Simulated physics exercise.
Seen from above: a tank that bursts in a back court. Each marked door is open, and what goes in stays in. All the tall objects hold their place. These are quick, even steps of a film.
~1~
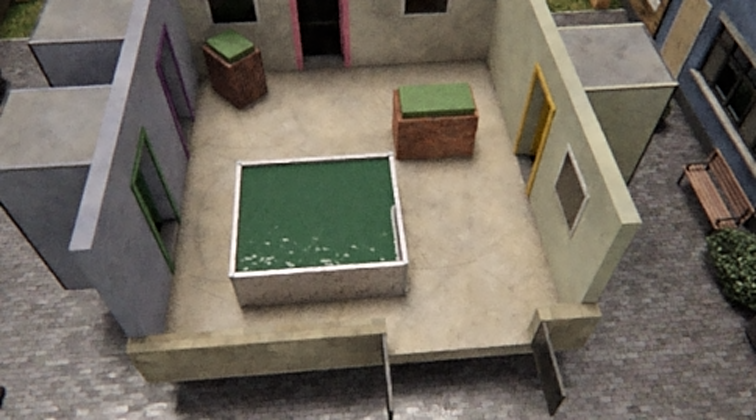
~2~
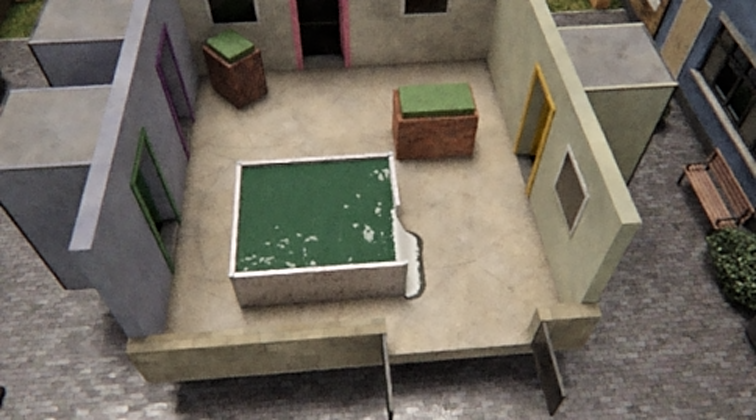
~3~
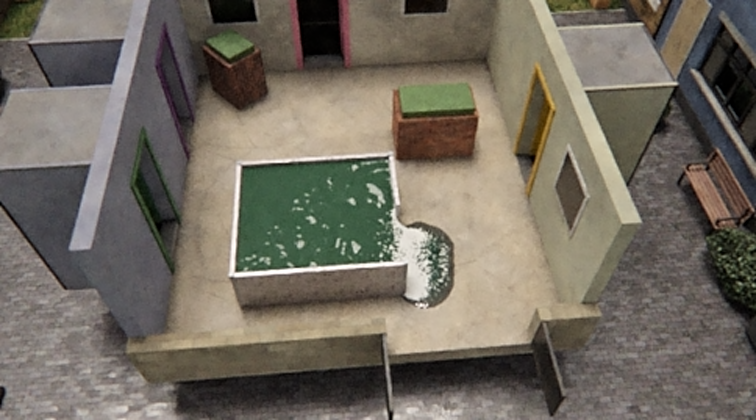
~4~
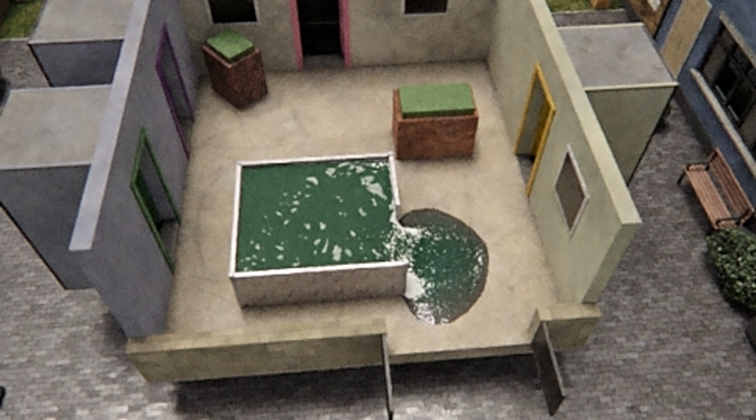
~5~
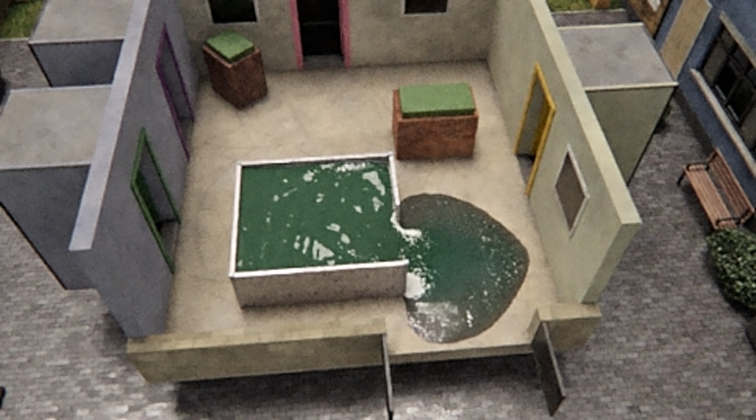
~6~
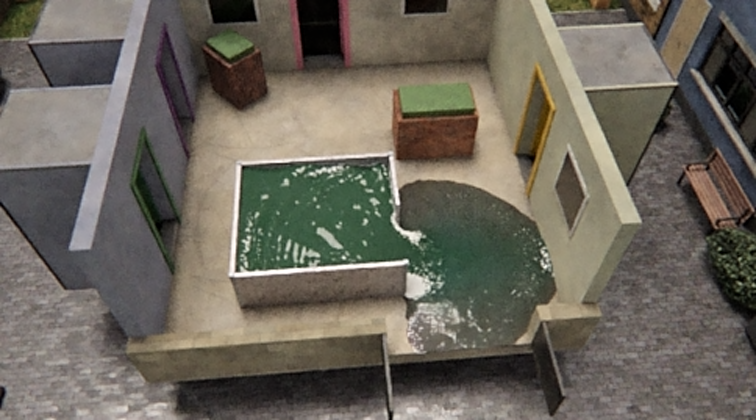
Green water pours from the tank's right side and spreads widely across the courtyard floor.
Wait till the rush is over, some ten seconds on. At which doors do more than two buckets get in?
The yellow door takes more than that; the pink door stays under that; the purple door stays under that; the green door stays under that.
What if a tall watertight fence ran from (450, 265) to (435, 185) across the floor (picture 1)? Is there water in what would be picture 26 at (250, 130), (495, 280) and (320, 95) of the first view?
One after the other: Flooded, wet, covered.
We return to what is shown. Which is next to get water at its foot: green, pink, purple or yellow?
The yellow door.
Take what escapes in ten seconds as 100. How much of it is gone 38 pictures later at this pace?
Close to 70 %.
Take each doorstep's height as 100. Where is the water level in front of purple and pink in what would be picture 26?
About 0 and 0 per cent.
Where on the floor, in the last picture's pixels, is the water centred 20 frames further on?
Roughly at (397, 227).
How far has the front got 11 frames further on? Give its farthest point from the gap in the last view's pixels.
Roughly at (494, 92).
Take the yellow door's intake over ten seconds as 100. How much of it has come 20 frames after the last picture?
Some 50 per cent.
A moment on, water covers 25 % of the floor; the yellow door under two buckets in, the pink door not reached, the purple door not reached, the green door not reached.
Next, water covers 25 % of the floor; the yellow door over two buckets in, the pink door not reached, the purple door not reached, the green door not reached.
Then, water covers 40 % of the floor; the yellow door far over two buckets in, the pink door not reached, the purple door not reached, the green door not reached.
Later, water covers 75 % of the floor; the yellow door far over two buckets in, the pink door wet at the sill, nothing in, the purple door not reached, the green door not reached.
In the end, water covers 90 % of the floor; the yellow door far over two buckets in, the pink door wet at the sill, nothing in, the purple door wet at the sill, nothing in, the green door wet at the sill, nothing in.
